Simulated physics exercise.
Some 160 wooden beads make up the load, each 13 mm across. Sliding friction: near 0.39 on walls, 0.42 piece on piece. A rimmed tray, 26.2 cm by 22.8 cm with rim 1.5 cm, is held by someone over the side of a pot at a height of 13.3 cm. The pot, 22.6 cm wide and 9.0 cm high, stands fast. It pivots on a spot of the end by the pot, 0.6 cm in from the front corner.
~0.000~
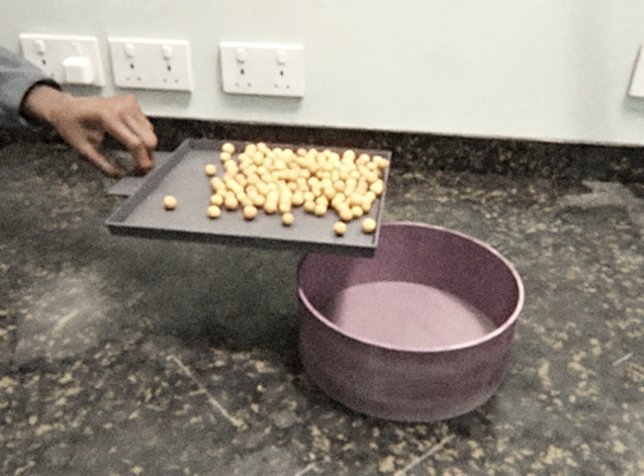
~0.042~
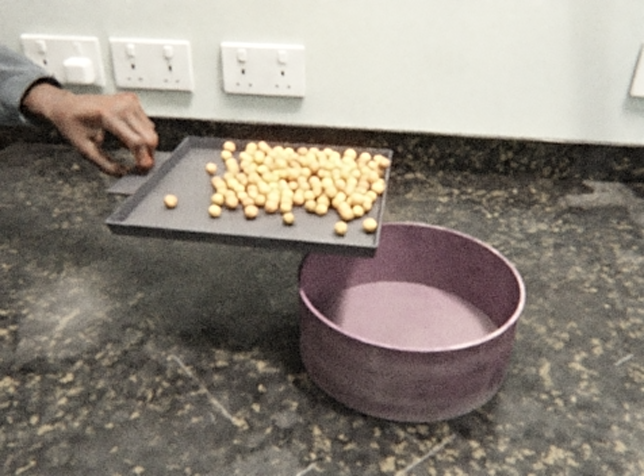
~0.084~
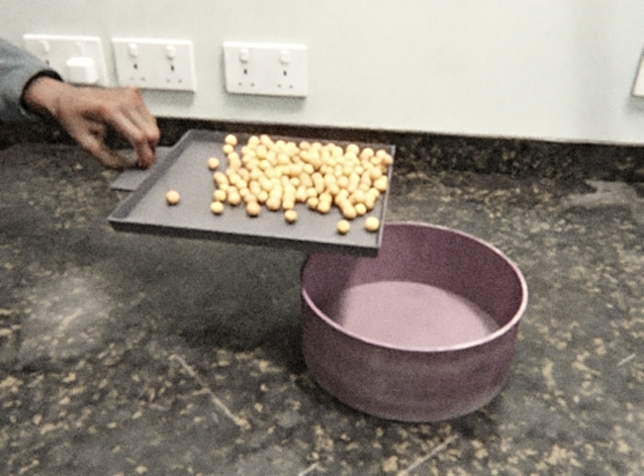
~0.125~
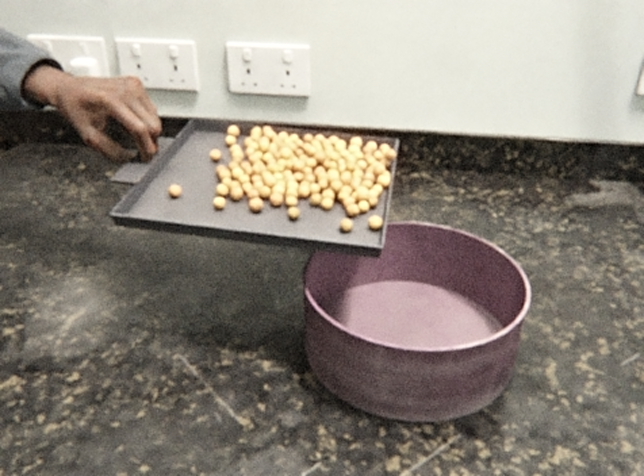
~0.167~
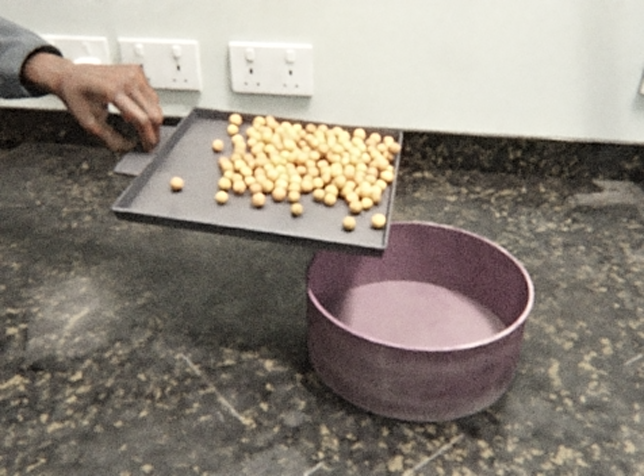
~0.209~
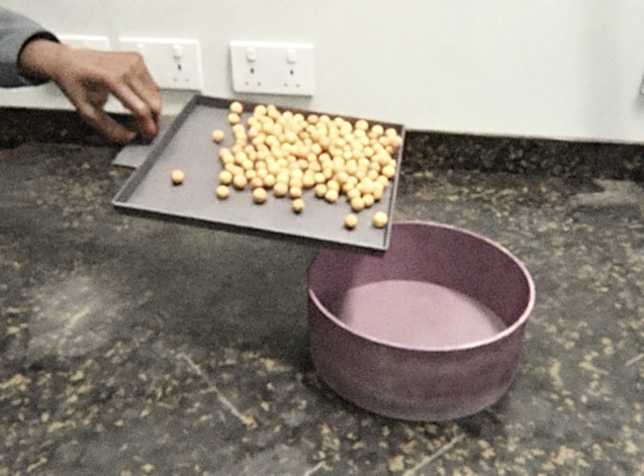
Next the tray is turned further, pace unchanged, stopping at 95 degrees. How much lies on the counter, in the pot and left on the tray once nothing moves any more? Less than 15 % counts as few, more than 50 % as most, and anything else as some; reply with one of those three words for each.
Here it is: Counter: Some, pot: Most, left on the tray: Few.
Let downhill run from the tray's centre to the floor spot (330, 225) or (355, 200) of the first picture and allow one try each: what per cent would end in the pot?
The share comes to about 90 in a hundred, then about 55 in a hundred.
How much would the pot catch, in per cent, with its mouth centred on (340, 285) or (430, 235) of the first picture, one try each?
95 and 0 %.
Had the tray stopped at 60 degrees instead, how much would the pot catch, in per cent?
Share in the pot: Around 5 %.
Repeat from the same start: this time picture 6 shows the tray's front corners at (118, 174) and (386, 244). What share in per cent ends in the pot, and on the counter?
Pot 60; counter 40.
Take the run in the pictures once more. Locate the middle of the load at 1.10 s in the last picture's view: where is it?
At that moment the load's centre is around (358, 162).
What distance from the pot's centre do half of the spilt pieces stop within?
Distance: Around 24 cm.
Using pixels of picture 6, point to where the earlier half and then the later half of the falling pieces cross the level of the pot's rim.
(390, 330) or so first, later (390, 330).
After 0.74 s, tilt 51 degrees; the tray holds 100 %, the pot 0 %.
Then, at 1.10 s, tilt 78 degrees; the tray holds 90 %, the pot 5 %.
Then, at 1.54 s, tilt 95 degrees; the tray holds 5 %, the pot 55 %.
At rest (2.6 s), counter 40 %, pot 60 %, tray 0 %.
